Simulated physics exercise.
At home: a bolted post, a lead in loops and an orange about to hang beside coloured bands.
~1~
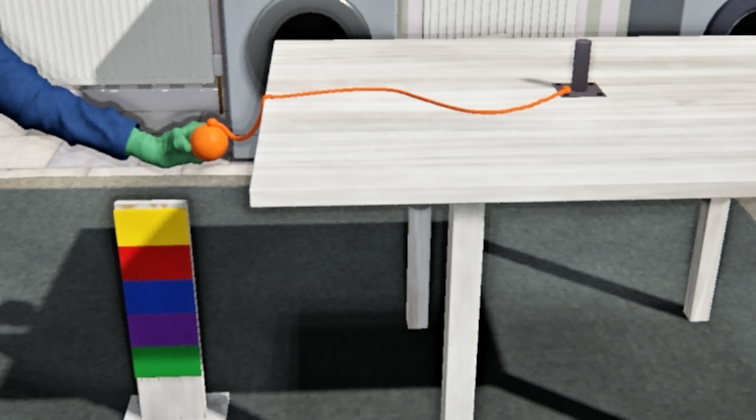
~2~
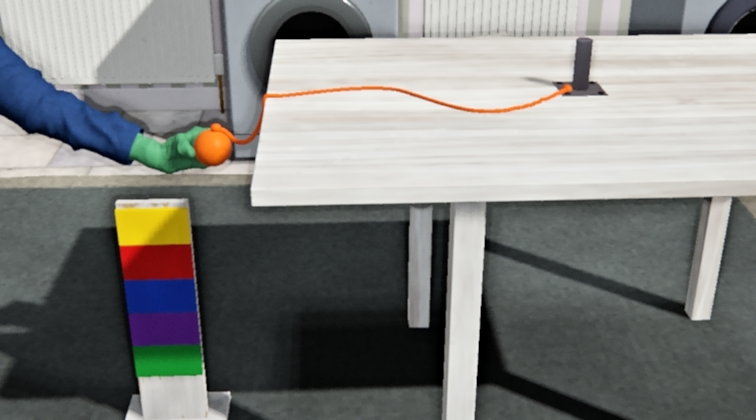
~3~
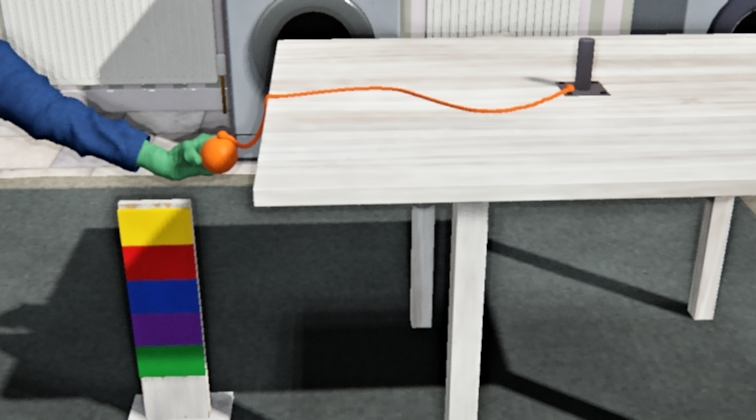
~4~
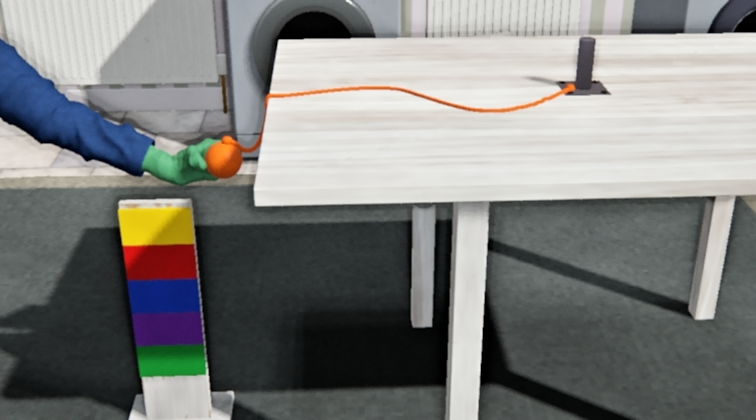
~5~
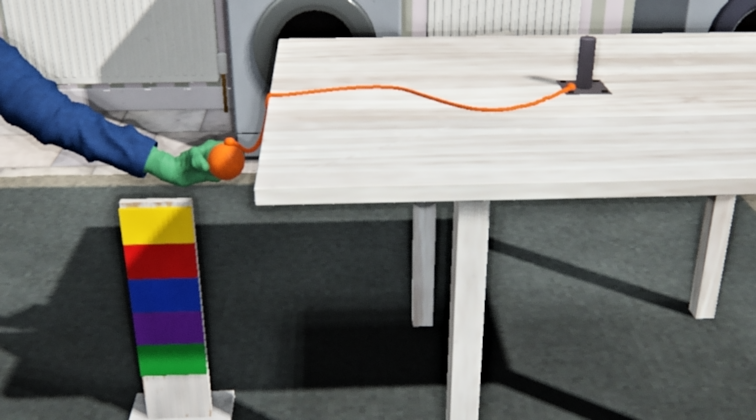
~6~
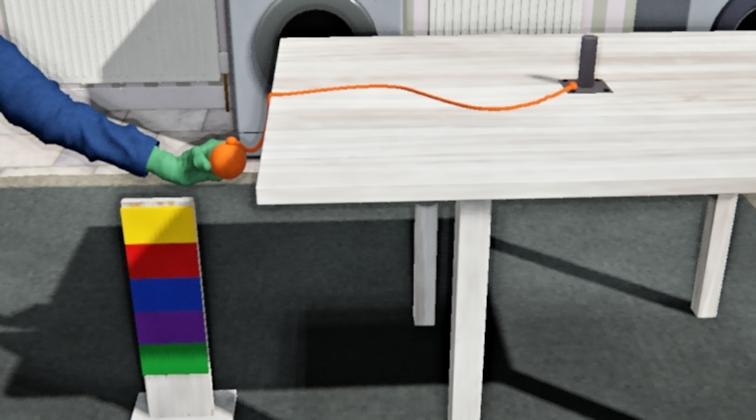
In the video, a green-gloved hand holds an orange ball on an orange cord running across a white table to a dark post, moving it slightly right and down near an upright board with yellow, red, blue, purple and green bands.
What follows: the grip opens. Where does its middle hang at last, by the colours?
The lead holds its middle at red.
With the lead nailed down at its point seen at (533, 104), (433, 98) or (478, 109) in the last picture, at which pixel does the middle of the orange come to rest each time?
Near (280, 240), (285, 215) and (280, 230).
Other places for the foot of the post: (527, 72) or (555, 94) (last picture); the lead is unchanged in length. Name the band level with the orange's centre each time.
Try by try: Blue; blue.
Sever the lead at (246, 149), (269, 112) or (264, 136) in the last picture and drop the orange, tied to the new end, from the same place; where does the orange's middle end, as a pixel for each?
About (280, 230), (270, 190) and (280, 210).
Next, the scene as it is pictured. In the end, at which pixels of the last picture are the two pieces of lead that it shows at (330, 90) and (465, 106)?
About (275, 102), and the other about (431, 93).
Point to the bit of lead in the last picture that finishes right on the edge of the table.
At (324, 90), roughly.
A little later, orange near (312, 234); level with yellow.
Next, orange near (277, 251); level with red.
When it is over, orange near (273, 254); level with red. At red.
